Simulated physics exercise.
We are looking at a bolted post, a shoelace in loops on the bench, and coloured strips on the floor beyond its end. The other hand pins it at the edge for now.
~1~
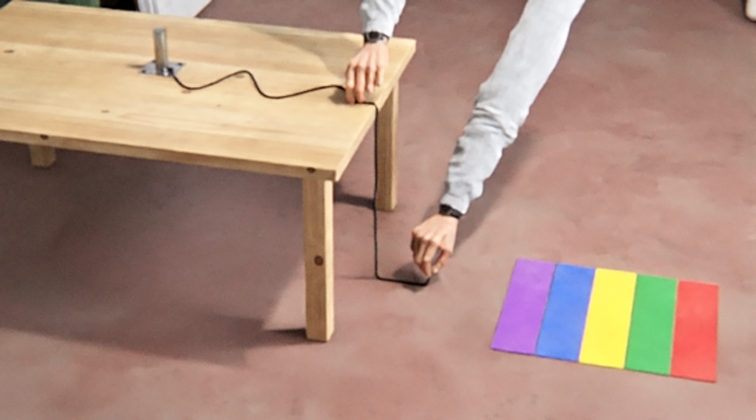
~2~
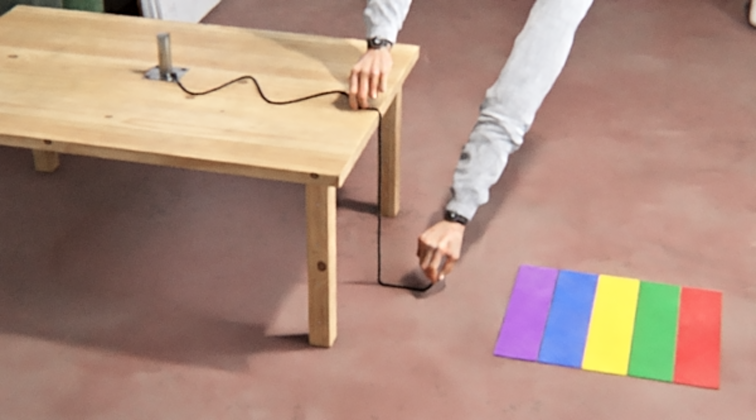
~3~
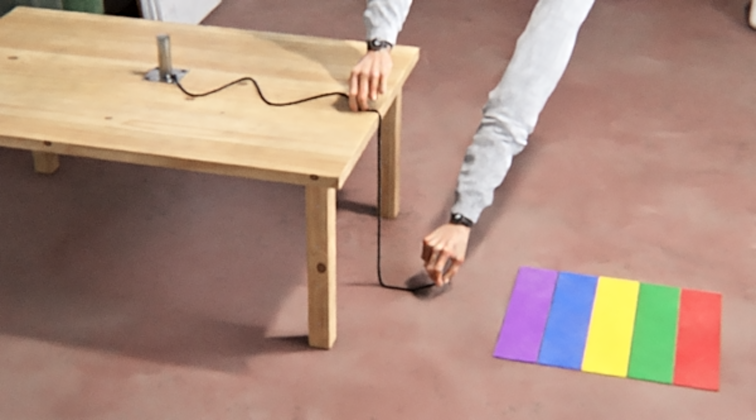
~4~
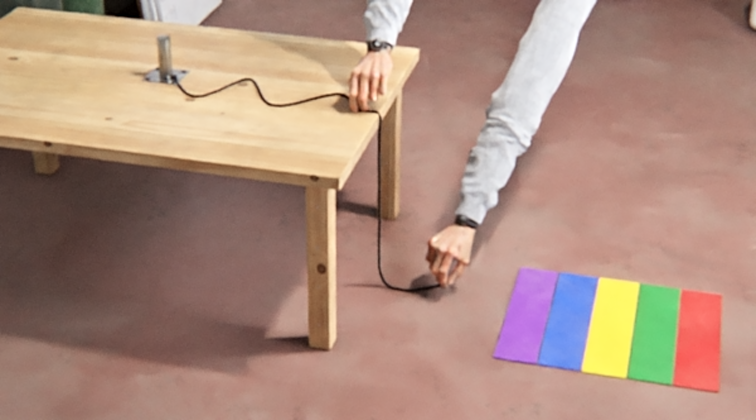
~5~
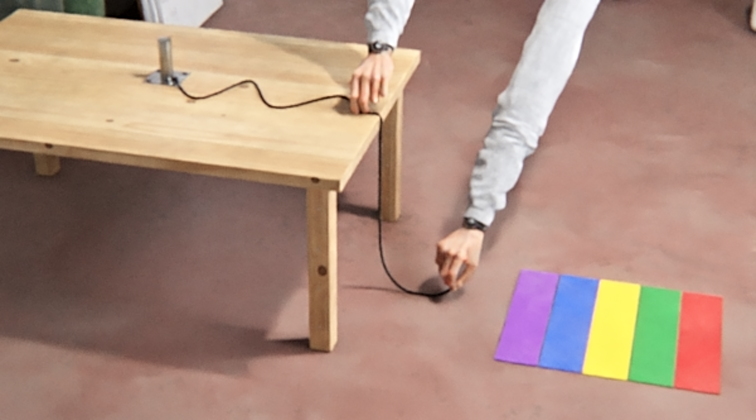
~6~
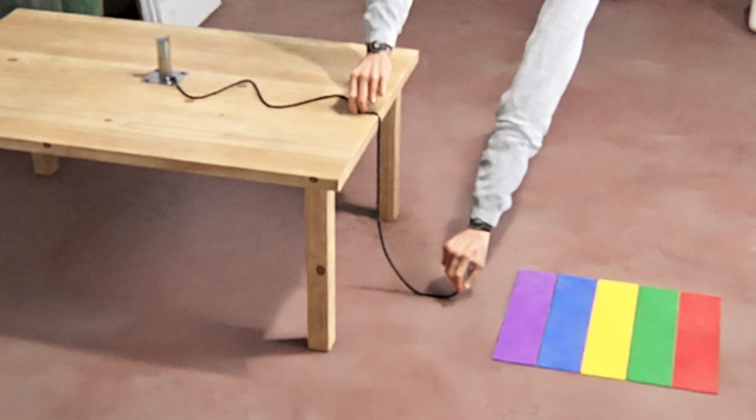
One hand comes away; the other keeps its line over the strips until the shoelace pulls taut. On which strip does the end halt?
The end stops over the red strip.
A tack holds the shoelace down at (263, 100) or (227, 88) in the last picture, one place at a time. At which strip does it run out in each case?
Taking them in turn: Yellow; green.
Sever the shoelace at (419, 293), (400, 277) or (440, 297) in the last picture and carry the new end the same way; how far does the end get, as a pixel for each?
In that order: (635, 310), (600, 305) and (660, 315).
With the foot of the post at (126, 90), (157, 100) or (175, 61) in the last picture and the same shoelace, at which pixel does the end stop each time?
The places are (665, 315), (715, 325) and (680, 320).
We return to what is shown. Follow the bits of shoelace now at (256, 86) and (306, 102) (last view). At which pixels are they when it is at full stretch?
The first at (304, 99), the second at (390, 120).
Early on, end near (616, 309); over yellow.
Midway, end near (667, 316); over green.
At the end of the slack, end near (697, 321); over red. It gets as far as the red strip.
